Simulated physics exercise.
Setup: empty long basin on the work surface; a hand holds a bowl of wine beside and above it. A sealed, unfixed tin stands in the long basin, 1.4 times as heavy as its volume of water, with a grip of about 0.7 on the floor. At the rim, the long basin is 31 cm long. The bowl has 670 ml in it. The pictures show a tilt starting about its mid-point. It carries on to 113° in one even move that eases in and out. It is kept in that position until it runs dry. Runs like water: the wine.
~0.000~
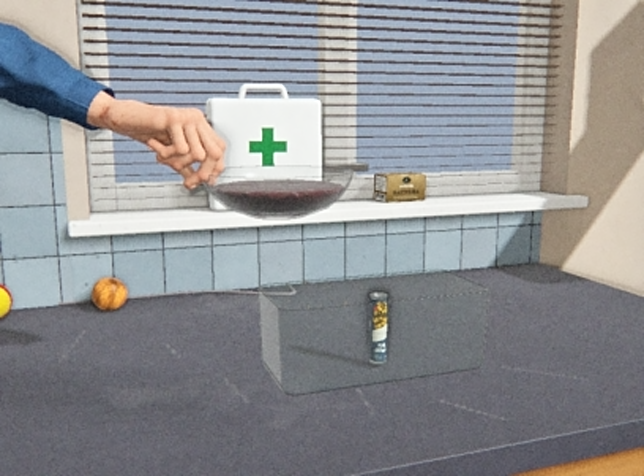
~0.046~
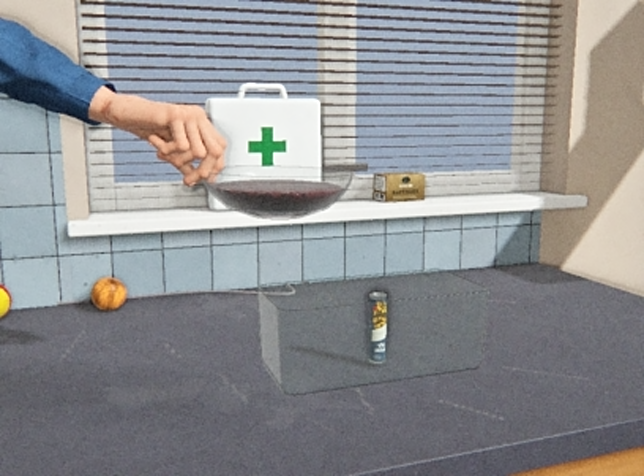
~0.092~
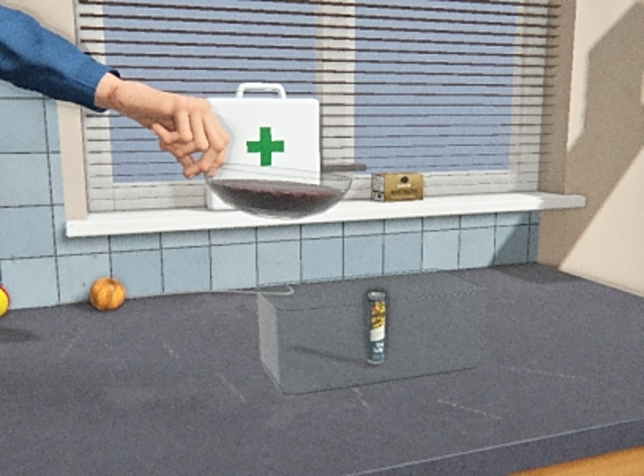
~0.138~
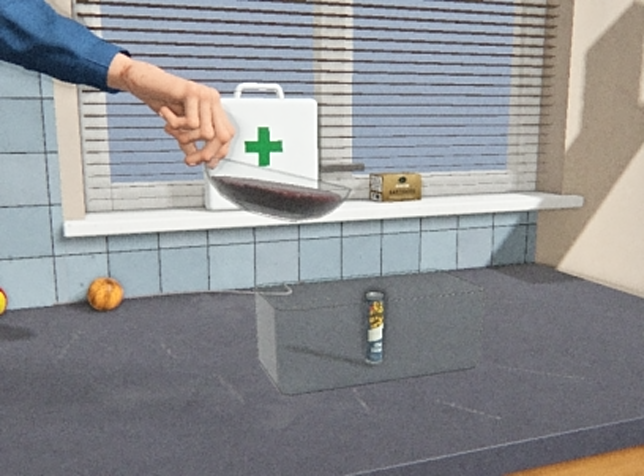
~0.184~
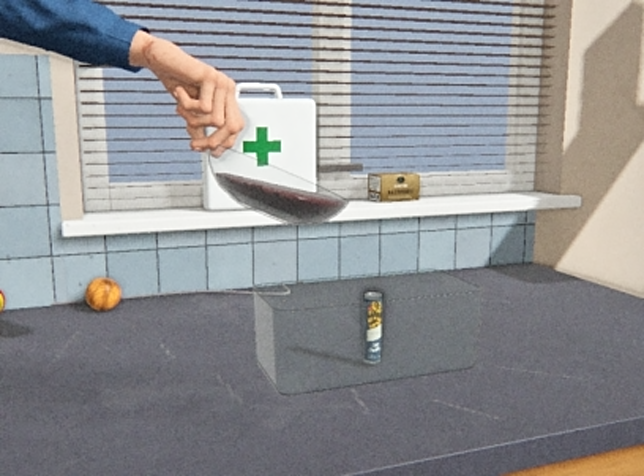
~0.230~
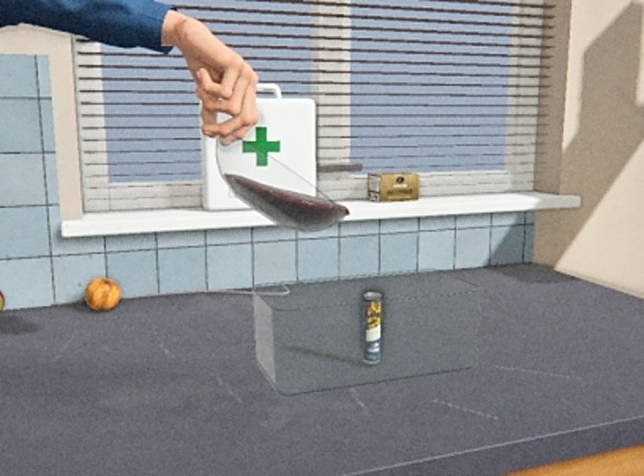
Hand steadily tilting a clear bowl of dark red wine rightward above an empty long basin on a grey kitchen worktop.
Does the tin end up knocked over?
Yes. It tumbles.
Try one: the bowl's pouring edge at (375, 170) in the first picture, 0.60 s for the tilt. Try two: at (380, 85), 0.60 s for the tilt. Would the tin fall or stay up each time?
First it remains upright; then it goes over.
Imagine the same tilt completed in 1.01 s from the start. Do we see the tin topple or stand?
Result: Tin upright.
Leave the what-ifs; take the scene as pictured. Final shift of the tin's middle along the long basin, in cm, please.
Around 8.0 cm.
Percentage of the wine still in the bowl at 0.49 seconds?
0 %.
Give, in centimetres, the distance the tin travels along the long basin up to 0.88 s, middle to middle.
Around 7 cm.
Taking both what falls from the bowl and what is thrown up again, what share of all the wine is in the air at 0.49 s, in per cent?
Around 7 in a hundred.
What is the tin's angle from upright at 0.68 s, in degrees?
The tilt is near 15°.
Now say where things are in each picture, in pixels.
In the first frame, it leans 0°; its right rim is at (347, 171); the wine meets the walls at (210, 188) and (339, 183); the long basin's rim runs from (268, 299) to (467, 280); the tin's top is at (379, 298).
In the second frame, it leans 2°; its right rim is at (347, 173); the wine meets the walls at (209, 187) and (338, 185).
In the third frame, it leans 6°; its right rim is at (347, 179); the wine meets the walls at (210, 184) and (337, 188).
In the fourth frame, it leans 14°; its right rim is at (345, 189); the wine meets the walls at (211, 178) and (335, 193).
In the fifth frame, it leans 24°; its right rim is at (343, 201); the wine meets the walls at (215, 175) and (325, 196).
In the sixth frame, it leans 36°; its right rim is at (338, 216); the wine meets the walls at (224, 176) and (322, 200); 5 per cent is over the edge.
After 0.49 s the tilt is 104° and 0 per cent is still to pour; the tin stands where it began.
After 0.68 s the tilt is 113° and 0 per cent is still to pour; the tin leans 17°.
After 0.88 s the tilt is 113° and 0 per cent is still to pour; the tin lies on its side.
After 1.10 s the tilt is 113° and 0 per cent is still to pour; the tin lies on its side.
In the end the tin lies on its side.
